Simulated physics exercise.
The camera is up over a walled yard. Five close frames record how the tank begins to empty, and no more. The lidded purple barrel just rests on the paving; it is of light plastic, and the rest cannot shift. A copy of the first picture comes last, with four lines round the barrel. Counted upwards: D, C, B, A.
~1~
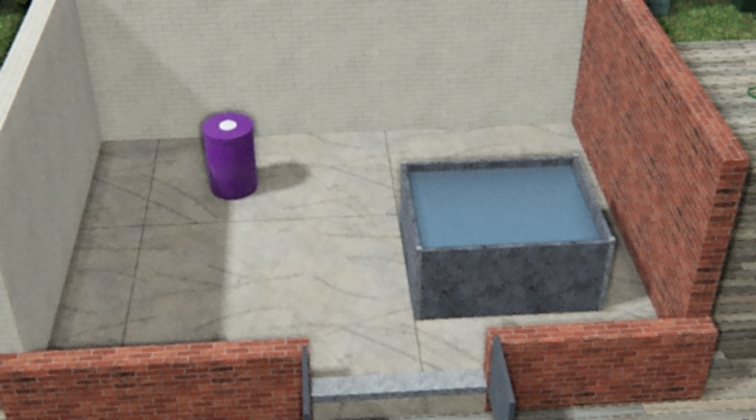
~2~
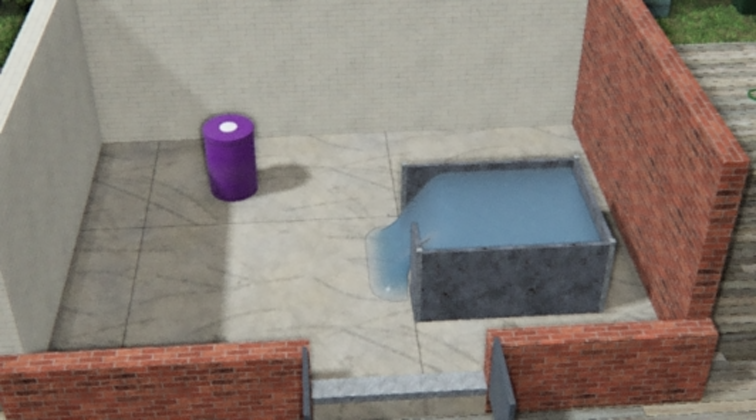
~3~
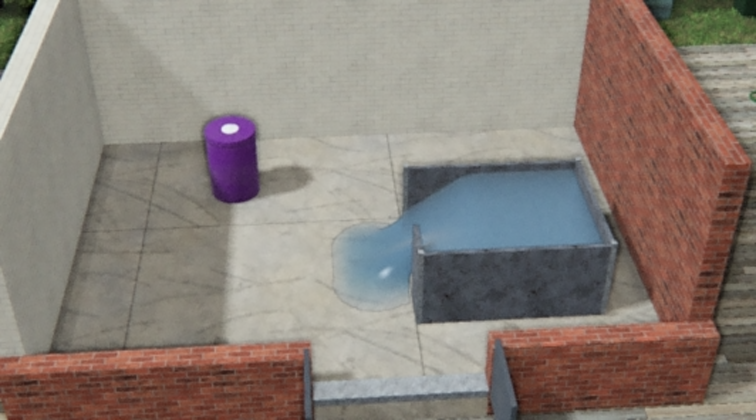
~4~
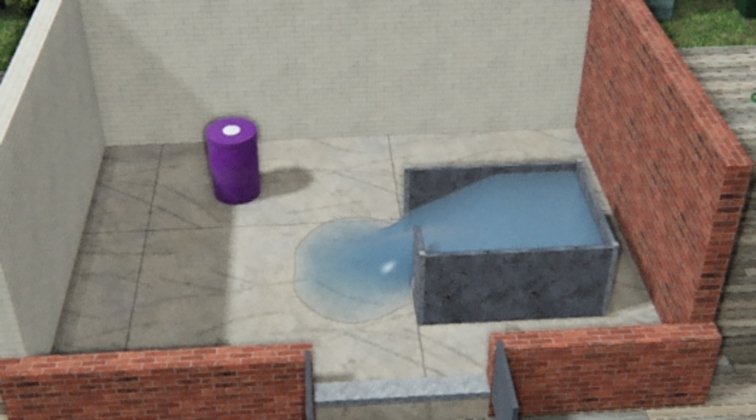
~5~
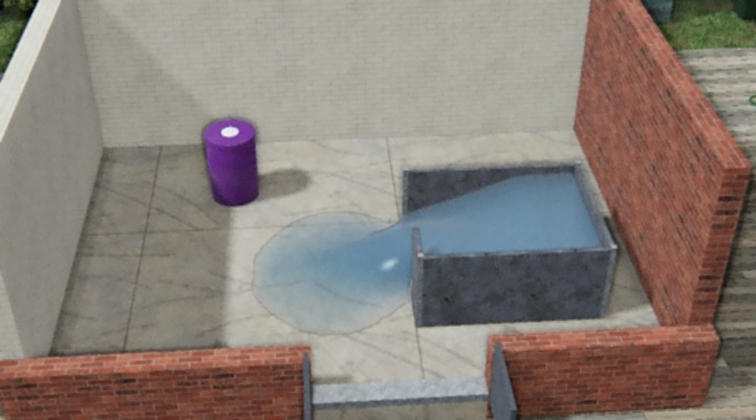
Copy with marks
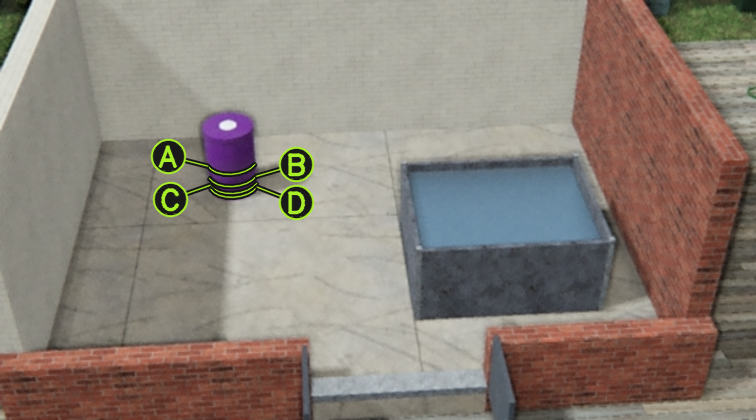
The video shows a walled yard with a purple barrel and a full rectangular tank of water; water pours out of the tank's left side and spreads across the paved ground in a widening rounded pool while the barrel stays upright.
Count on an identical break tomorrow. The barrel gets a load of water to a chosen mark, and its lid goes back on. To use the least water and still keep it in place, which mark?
Take A.
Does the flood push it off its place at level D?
Yes.
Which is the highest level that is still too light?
Here it is level B.
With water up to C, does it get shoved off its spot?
Yes, that goes wrong.
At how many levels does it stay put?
One of the four.
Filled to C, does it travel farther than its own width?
Yes, clearly.
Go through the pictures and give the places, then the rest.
Lid of the purple barrel at (228, 126); tank full, its middle at (502, 207); open gate at (398, 336).
Water covers 2 % of the ground and is seen nearest the barrel at (374, 237).
Water covers 4 % of the ground and is seen nearest the barrel at (352, 230).
Water covers 7 % of the ground and is seen nearest the barrel at (326, 227).
Lid of the purple barrel at (230, 132); water covers 11 % of the ground and is seen nearest the barrel at (291, 230).
On the marked copy, A at (230, 174); B at (232, 186); C at (232, 193); D at (233, 197); from the bottom up D, C, B, A.
Choosing A, it does not move.
Choosing B, it is pushed about its own width away.
Choosing C, it is pushed about 3 times its own width away.
Choosing D, it is pushed about 3 times its own width away.
